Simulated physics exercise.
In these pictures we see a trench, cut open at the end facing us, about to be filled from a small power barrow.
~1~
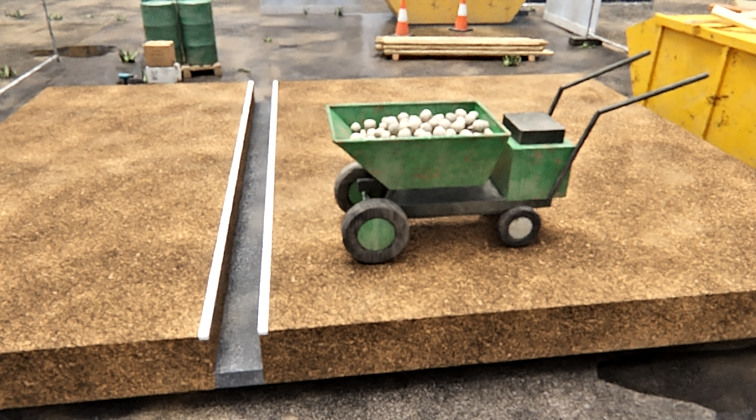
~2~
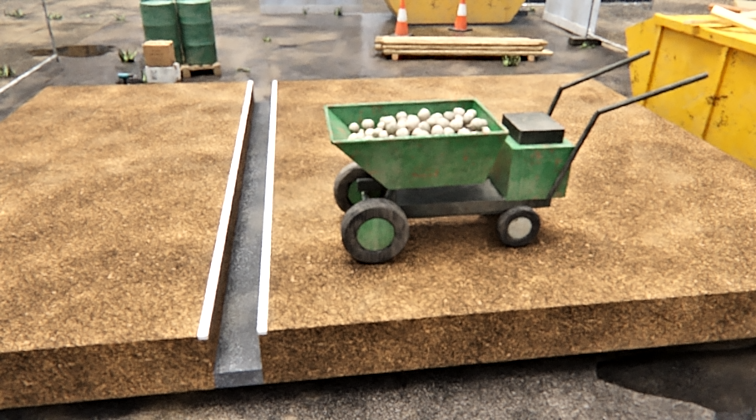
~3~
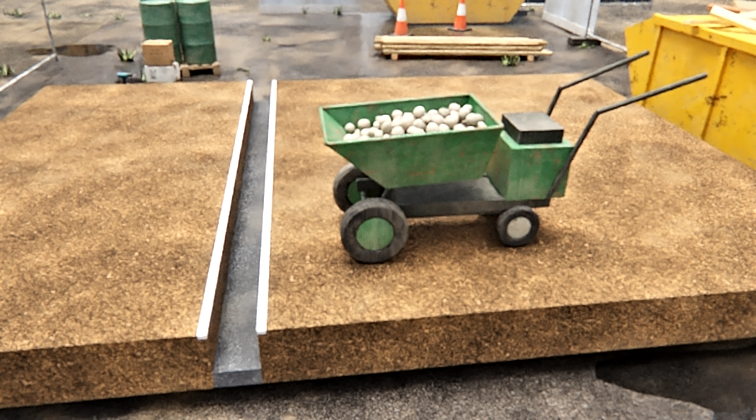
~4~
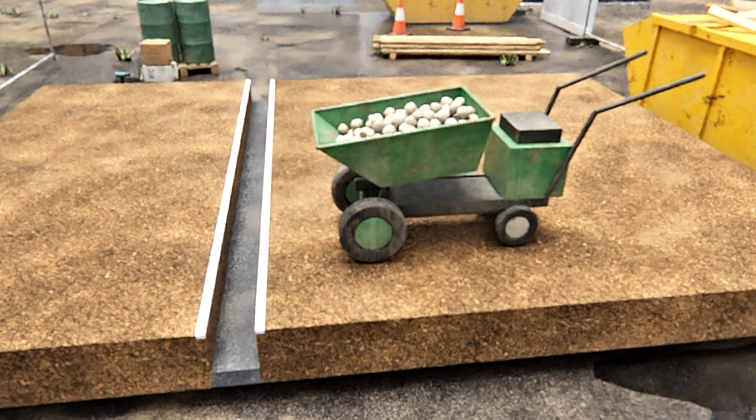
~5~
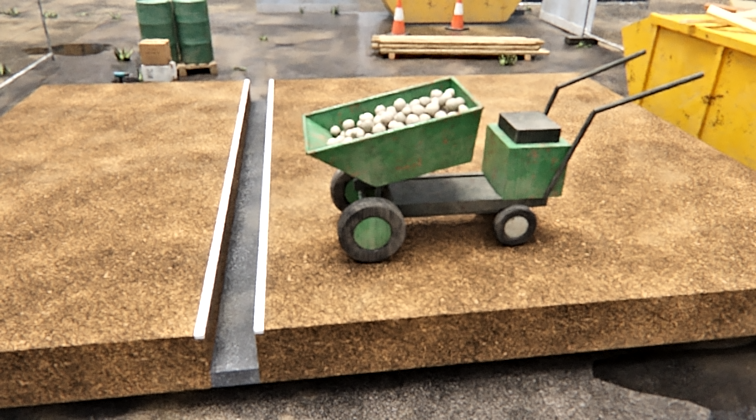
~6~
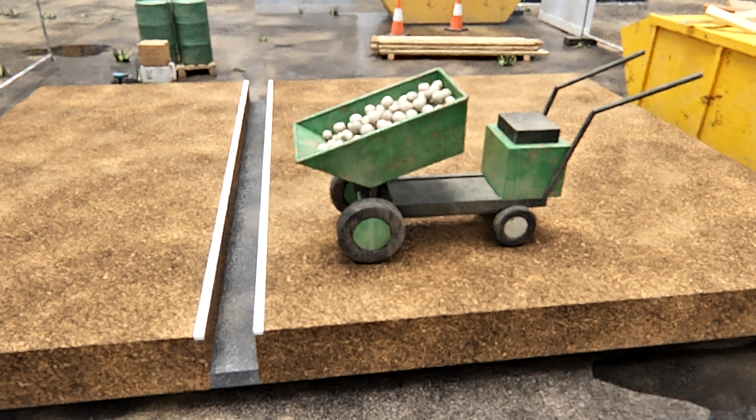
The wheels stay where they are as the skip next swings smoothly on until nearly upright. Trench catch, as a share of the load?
The load ends chiefly in the trench.
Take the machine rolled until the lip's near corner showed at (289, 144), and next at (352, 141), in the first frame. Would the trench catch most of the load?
One after the other: The lesser share and the greater share.
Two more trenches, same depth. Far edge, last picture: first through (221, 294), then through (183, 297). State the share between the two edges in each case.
In order: 60 per cent, then 100 per cent.
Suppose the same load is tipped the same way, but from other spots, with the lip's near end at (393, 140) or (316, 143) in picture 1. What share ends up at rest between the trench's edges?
Close to 40 in a hundred, and close to 60 in a hundred.
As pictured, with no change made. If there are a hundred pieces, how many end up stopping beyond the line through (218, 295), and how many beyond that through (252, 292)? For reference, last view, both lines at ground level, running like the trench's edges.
Some 30 and some 90 per cent, respectively.
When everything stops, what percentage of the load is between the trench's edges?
About 75 per cent.
Just after the last frame, skip tipped steeply; every one in the skip.
A moment on, skip tipped steeply; the larger part in the skip; just a few short of the trench; about a tenth in or heaped over the trench; just a few beyond it; about a tenth falling.
Further on, skip tipped right over; about a tenth in the skip; just a few short of the trench; the larger part in or heaped over the trench; about a tenth beyond it.
When it is over, skip tipped right over; about a tenth in the skip; just a few short of the trench; the larger part in or heaped over the trench; about a tenth beyond it.
